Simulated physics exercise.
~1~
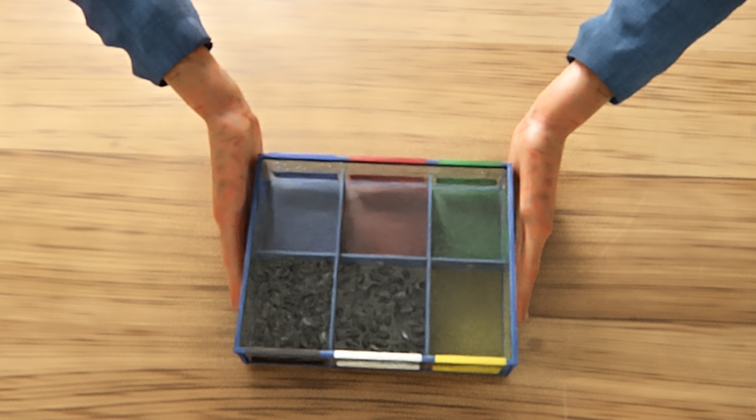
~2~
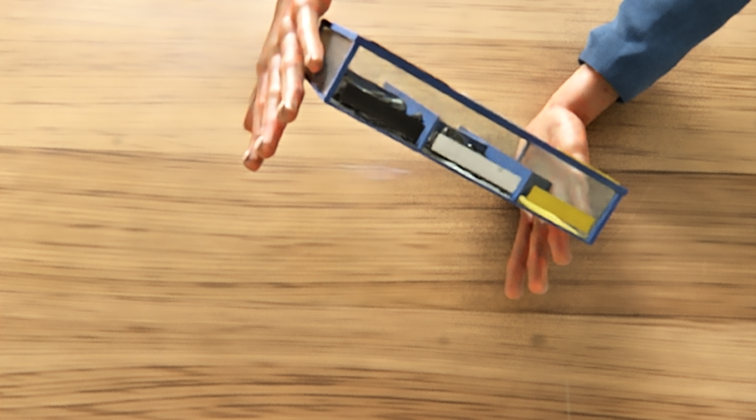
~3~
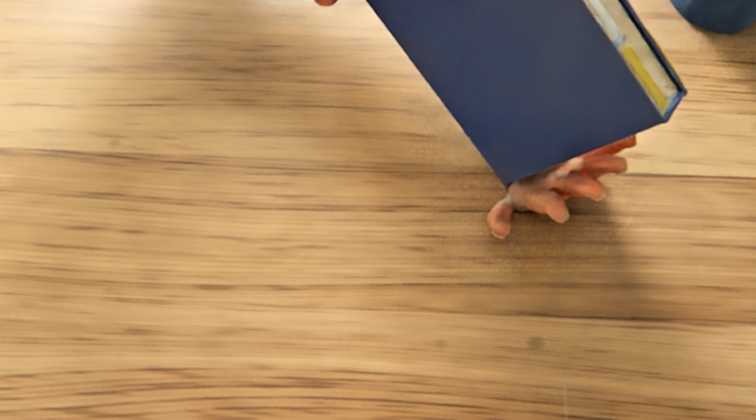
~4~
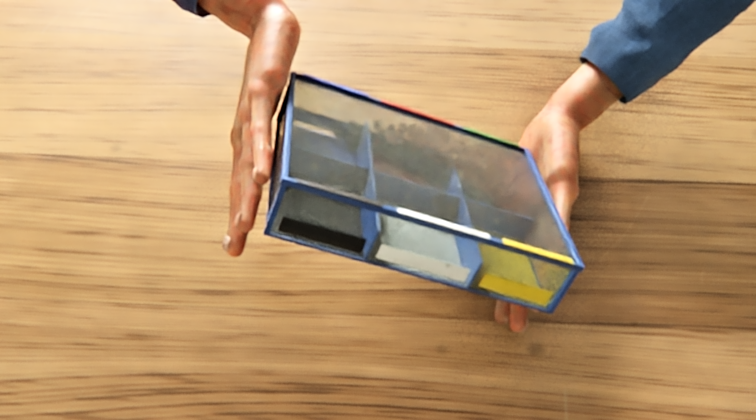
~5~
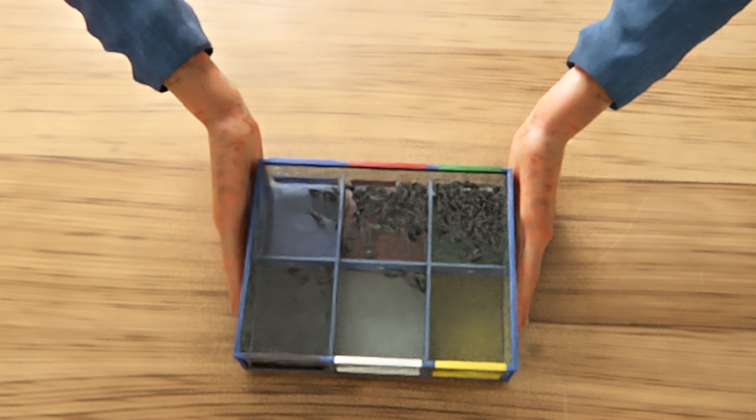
Two hands tip a lidded box up and back, leaving black bits mostly in red and green.
